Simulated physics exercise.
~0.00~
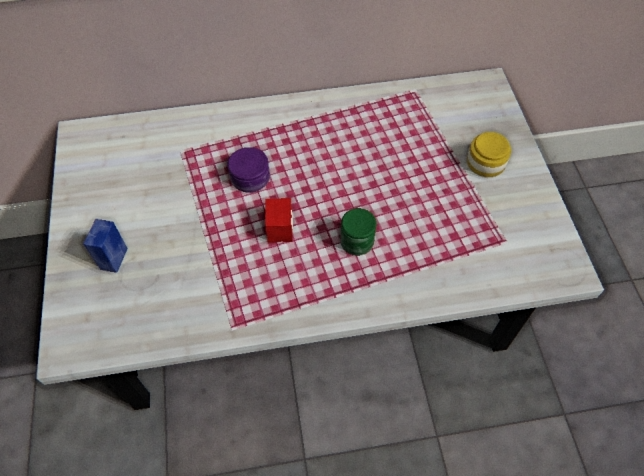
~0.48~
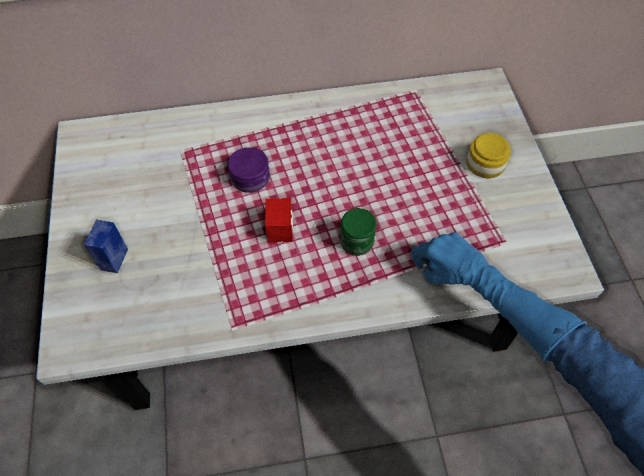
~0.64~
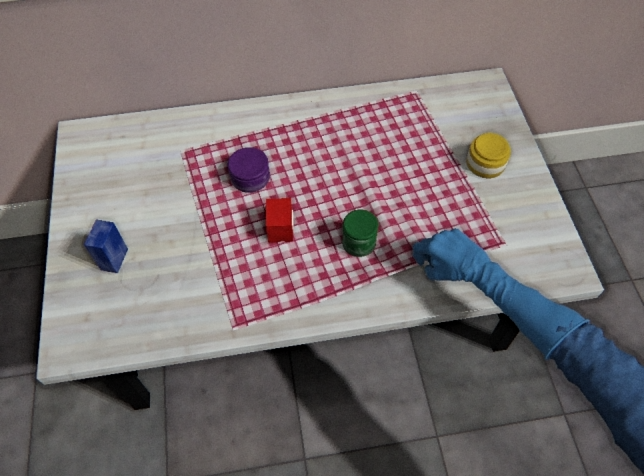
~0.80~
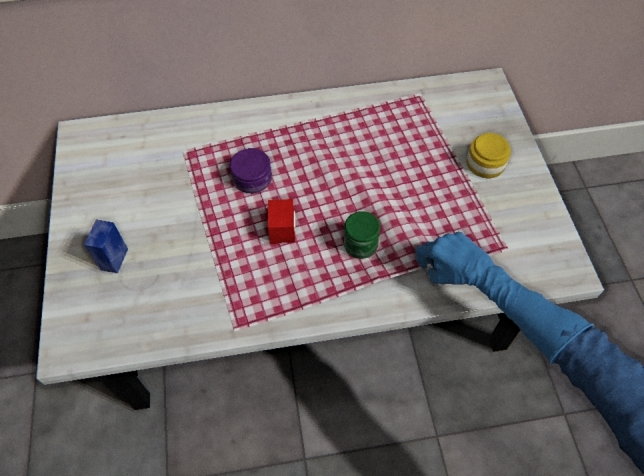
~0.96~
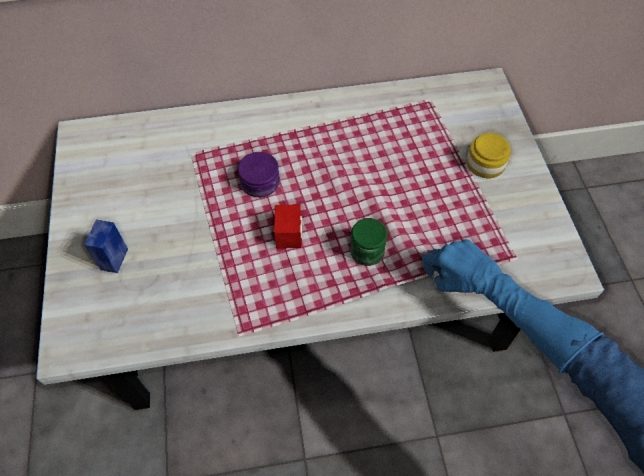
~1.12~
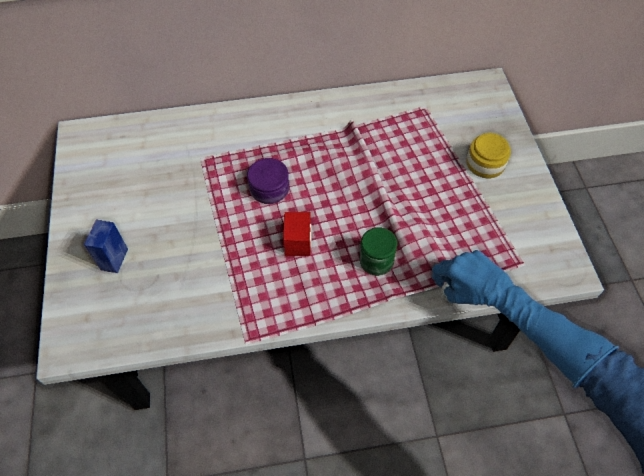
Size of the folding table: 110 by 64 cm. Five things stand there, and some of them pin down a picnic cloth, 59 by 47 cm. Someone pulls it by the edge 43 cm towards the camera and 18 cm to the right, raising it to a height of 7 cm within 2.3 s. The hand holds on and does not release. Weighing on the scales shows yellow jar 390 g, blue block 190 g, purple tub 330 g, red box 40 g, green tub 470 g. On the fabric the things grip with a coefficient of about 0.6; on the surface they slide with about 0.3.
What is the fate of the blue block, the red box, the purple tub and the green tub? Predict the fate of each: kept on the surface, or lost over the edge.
Result: I'd say the blue block does not leave, I'd say the red box leaves, I'd say the purple tub leaves, I'd say the green tub leaves.
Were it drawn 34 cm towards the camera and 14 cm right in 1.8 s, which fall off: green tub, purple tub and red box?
Outcome: Green tub leaves the top; purple tub is still there; red box leaves the top.
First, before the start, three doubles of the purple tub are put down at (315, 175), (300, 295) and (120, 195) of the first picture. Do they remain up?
By position: Off, off, on.
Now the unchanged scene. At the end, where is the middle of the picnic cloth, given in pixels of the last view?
I'd say it sits around (504, 381) in the last picture.
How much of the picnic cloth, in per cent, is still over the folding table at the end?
Roughly 10%.
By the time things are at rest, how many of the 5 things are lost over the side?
That works out to 3 of them.
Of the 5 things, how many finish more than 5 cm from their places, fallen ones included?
I make it 3.
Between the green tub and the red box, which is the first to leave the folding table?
First: Green.
By 1.6 s, 85 % of the picnic cloth is still over the top; green tub 18 cm off its start, purple tub 17 cm off its start, red box 16 cm off its start.
By 2.0 s, 55 % of the picnic cloth is still over the top; red box 38 cm off its start, purple tub 36 cm off its start, green tub over the edge.
By 2.5 s, 40 % of the picnic cloth is still over the top; red box over the edge, purple tub 43 cm off its start at (399, 285), green tub over the edge.
By 2.9 s, 30 % of the picnic cloth is still over the top; red box over the edge, purple tub 48 cm off its start, green tub over the edge.
By 4.5 s, 10 % of the picnic cloth is still over the top; red box over the edge, purple tub over the edge, green tub over the edge, blue block 0 cm off its start at (99, 233).
